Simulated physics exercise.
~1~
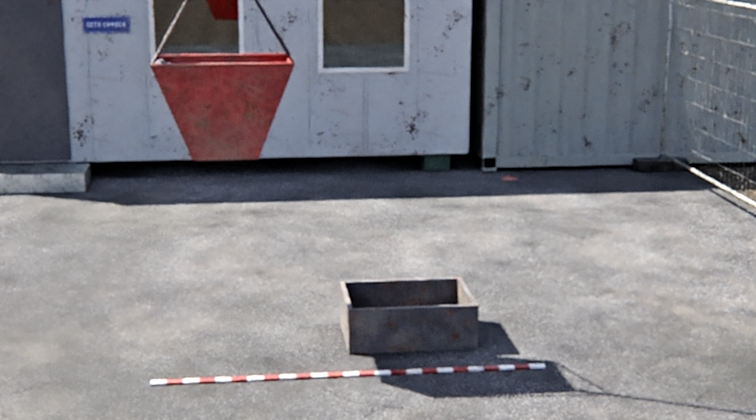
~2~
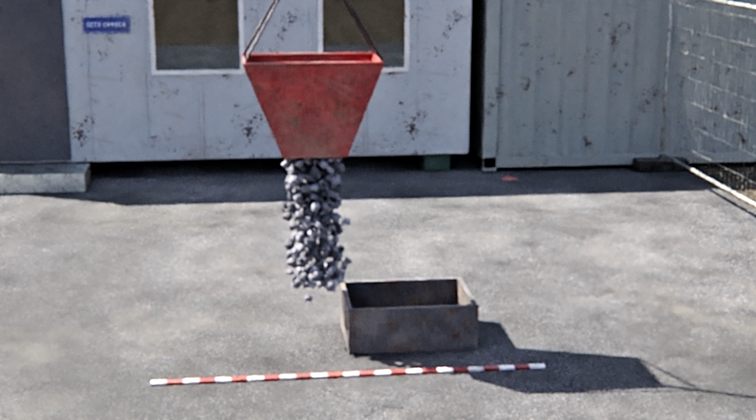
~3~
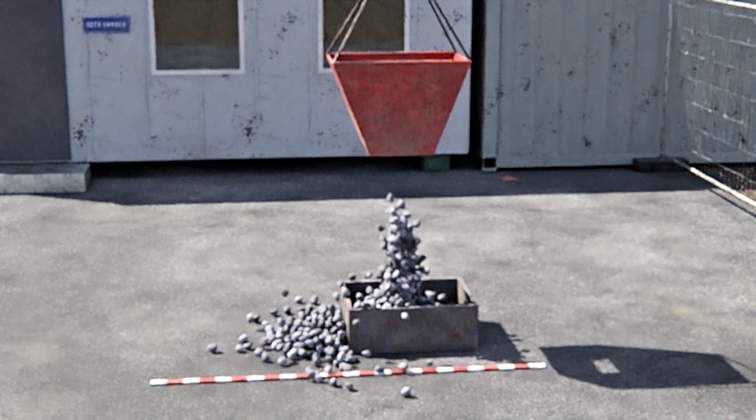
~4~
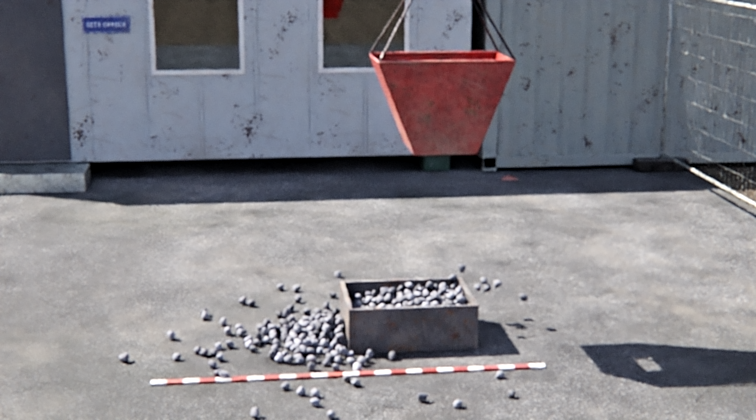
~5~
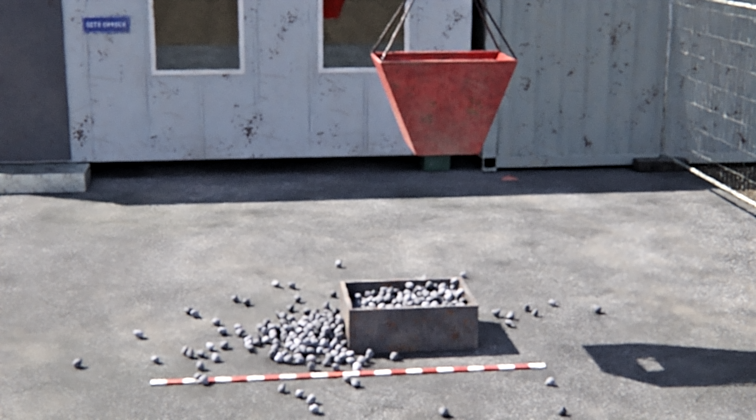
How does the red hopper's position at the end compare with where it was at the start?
At the start the hopper hung well to the left of the bin, in front of the cabin's left window. By the end it was farther right at about the same height, hanging above the bin and slightly to its right.
In a paved yard outside a pale cabin, a red hopper moved right and poured out grey stones, which landed first beside the bin and then in it. Most ended up inside, with many scattered to its left and a few to its right.
